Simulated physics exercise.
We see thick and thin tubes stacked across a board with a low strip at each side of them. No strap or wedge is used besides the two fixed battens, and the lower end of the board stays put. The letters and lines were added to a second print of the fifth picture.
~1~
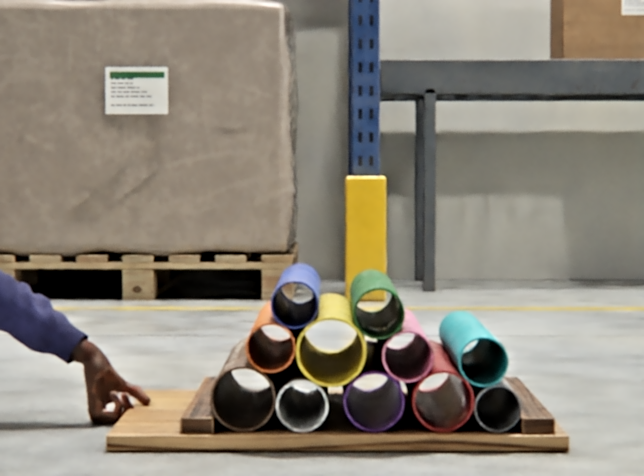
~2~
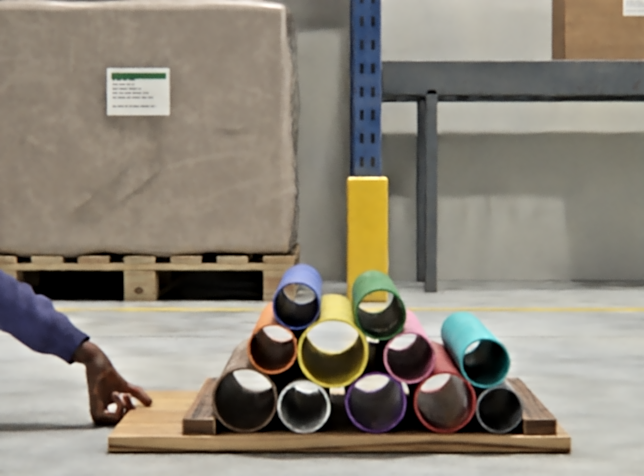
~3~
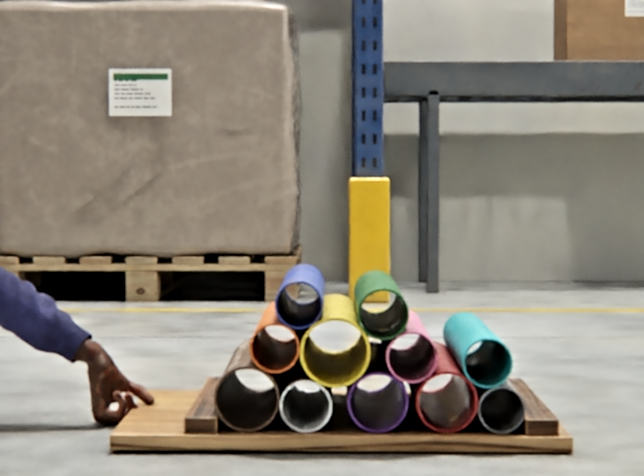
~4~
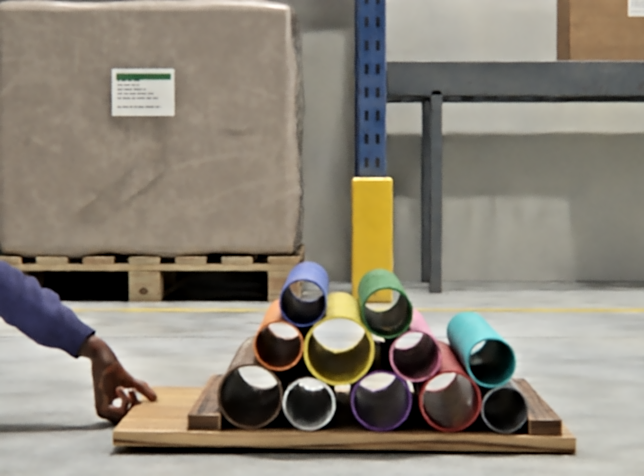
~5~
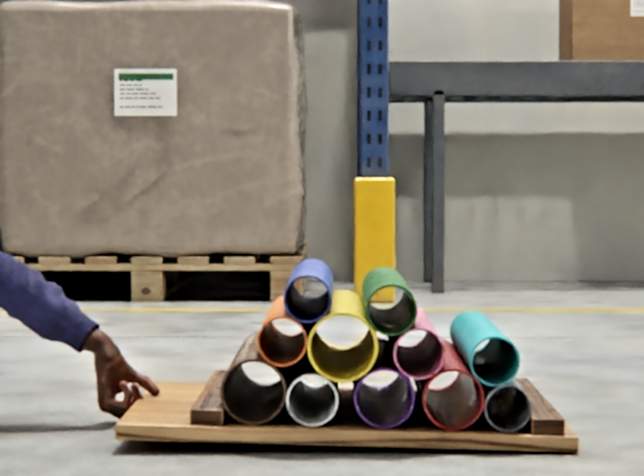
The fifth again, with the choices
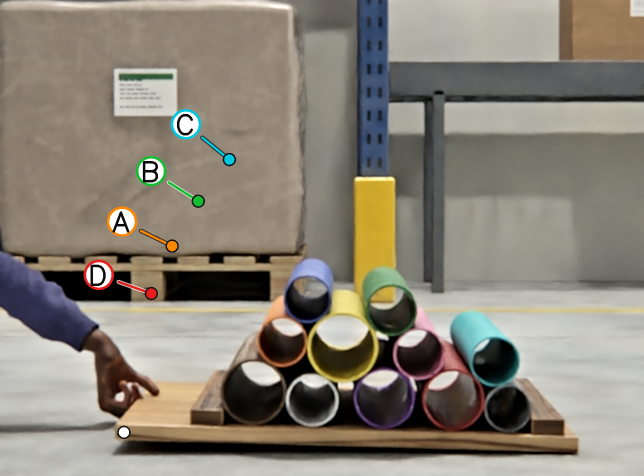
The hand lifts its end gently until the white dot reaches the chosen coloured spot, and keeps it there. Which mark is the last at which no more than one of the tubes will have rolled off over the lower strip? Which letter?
The highest mark that will do is D.
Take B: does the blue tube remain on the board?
No.
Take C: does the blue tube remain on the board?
No.
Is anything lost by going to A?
Yes.
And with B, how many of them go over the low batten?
With B, six.
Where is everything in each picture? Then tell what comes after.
In the first frame, purple tube (374, 402); red tube (443, 401); grey tube (498, 409).
In the second frame, grey tube (500, 409); turquoise tube (485, 363).
In the third frame, board (341, 411); brown tube (247, 399); orange tube (275, 348).
In the fourth frame, board (344, 408); brown tube (250, 396); white tube (309, 404).
In the fifth frame, board (346, 406); brown tube (254, 392); white tube (312, 400).
On the copy, A at (172, 246); B at (198, 202); C at (229, 159); D at (152, 294); the white dot at (124, 432).
On D. First, board at 14°.
Then, board at 20°.
Finally, board at 20°, one over the low batten (turquoise).
By contrast, A six over the low batten; B six over the low batten; C six over the low batten.
